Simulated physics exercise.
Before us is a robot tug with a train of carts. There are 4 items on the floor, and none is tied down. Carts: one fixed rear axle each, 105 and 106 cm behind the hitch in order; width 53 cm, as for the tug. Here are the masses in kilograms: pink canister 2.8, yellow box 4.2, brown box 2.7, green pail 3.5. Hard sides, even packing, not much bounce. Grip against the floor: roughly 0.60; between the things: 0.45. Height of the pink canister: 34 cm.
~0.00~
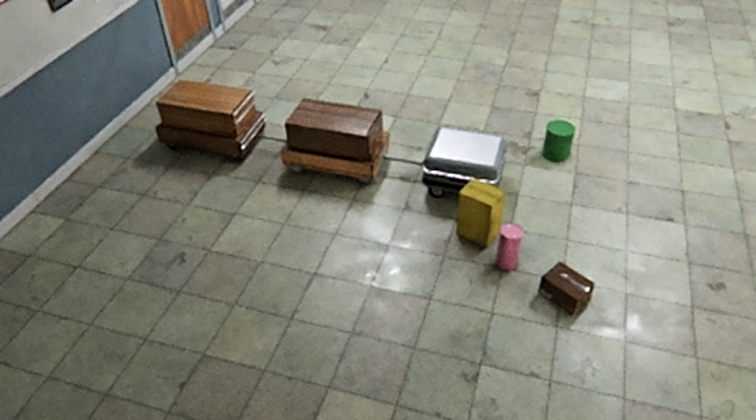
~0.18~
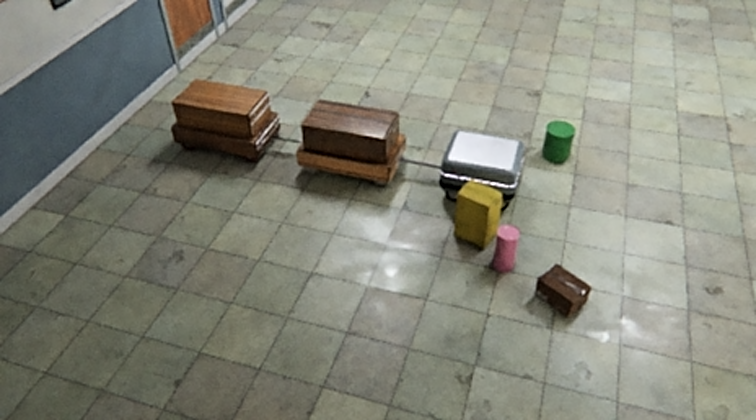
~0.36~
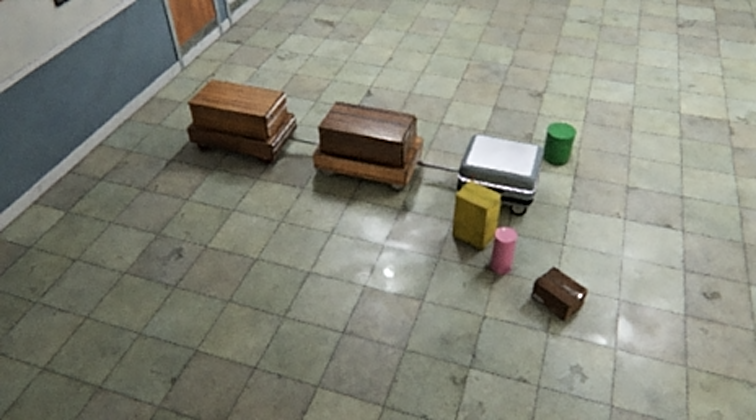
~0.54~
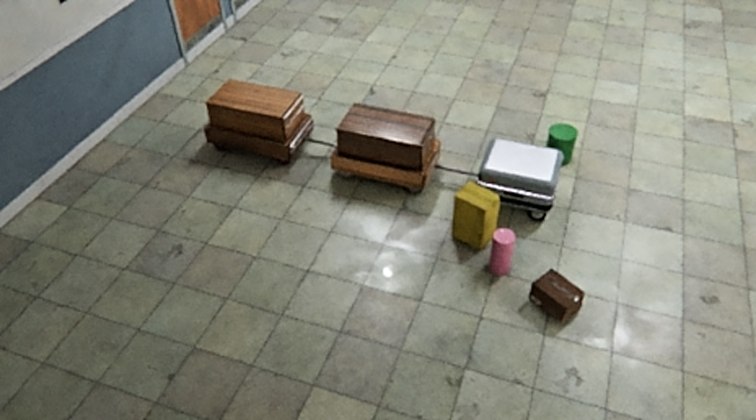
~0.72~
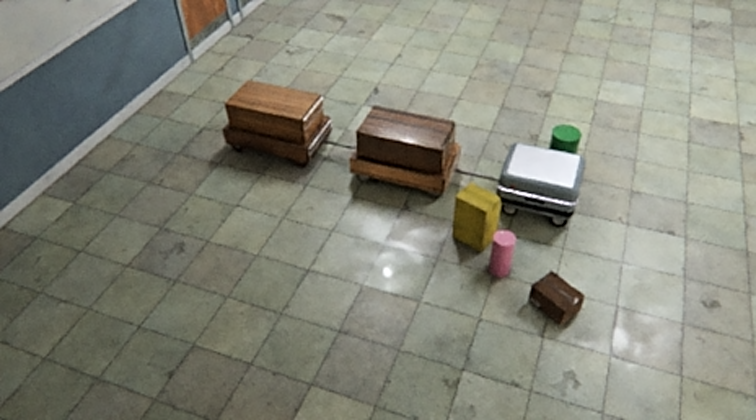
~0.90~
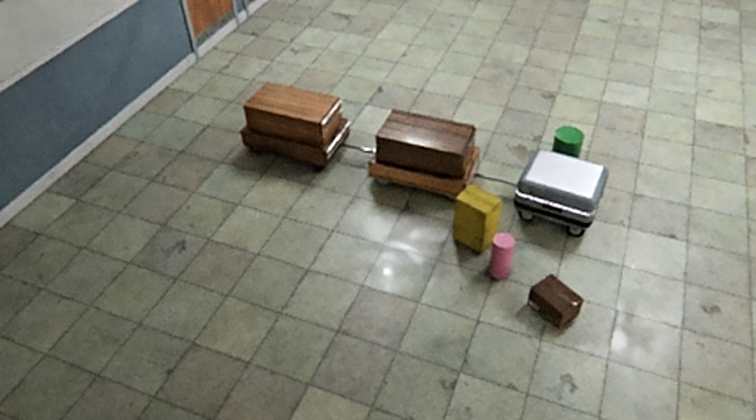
A grey tiled floor beside a blue-and-white wall with an orange-brown door at the upper left is seen from above at an angle. A silver-topped tug is linked to two wooden-looking carts with brown box-shaped loads, near a green pail, a yellow box, a pink canister and a small brown box. The train rolls steadily rightward behind the yellow box, the tug partly covering the pail, while the view shifts slightly.
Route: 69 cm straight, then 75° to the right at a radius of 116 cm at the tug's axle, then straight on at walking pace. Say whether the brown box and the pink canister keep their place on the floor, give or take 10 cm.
The brown box ends elsewhere, the pink canister keeps its place.
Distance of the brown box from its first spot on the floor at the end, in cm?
Roughly 22 centimetres.
After 2.00 s, tug has run 176 cm.
After 3.60 s, tug has run 317 cm.
After 5.10 s, tug has run 449 cm; brown box slid 20 cm near (539, 317); yellow box slid 4 cm.
At rest (6.7 s), not toppled but over 10 cm from the start, brown box; the other 3 in place, give or take 10 cm. Seen from the same camera at the end, brown box near (538, 318), pink canister near (502, 256).
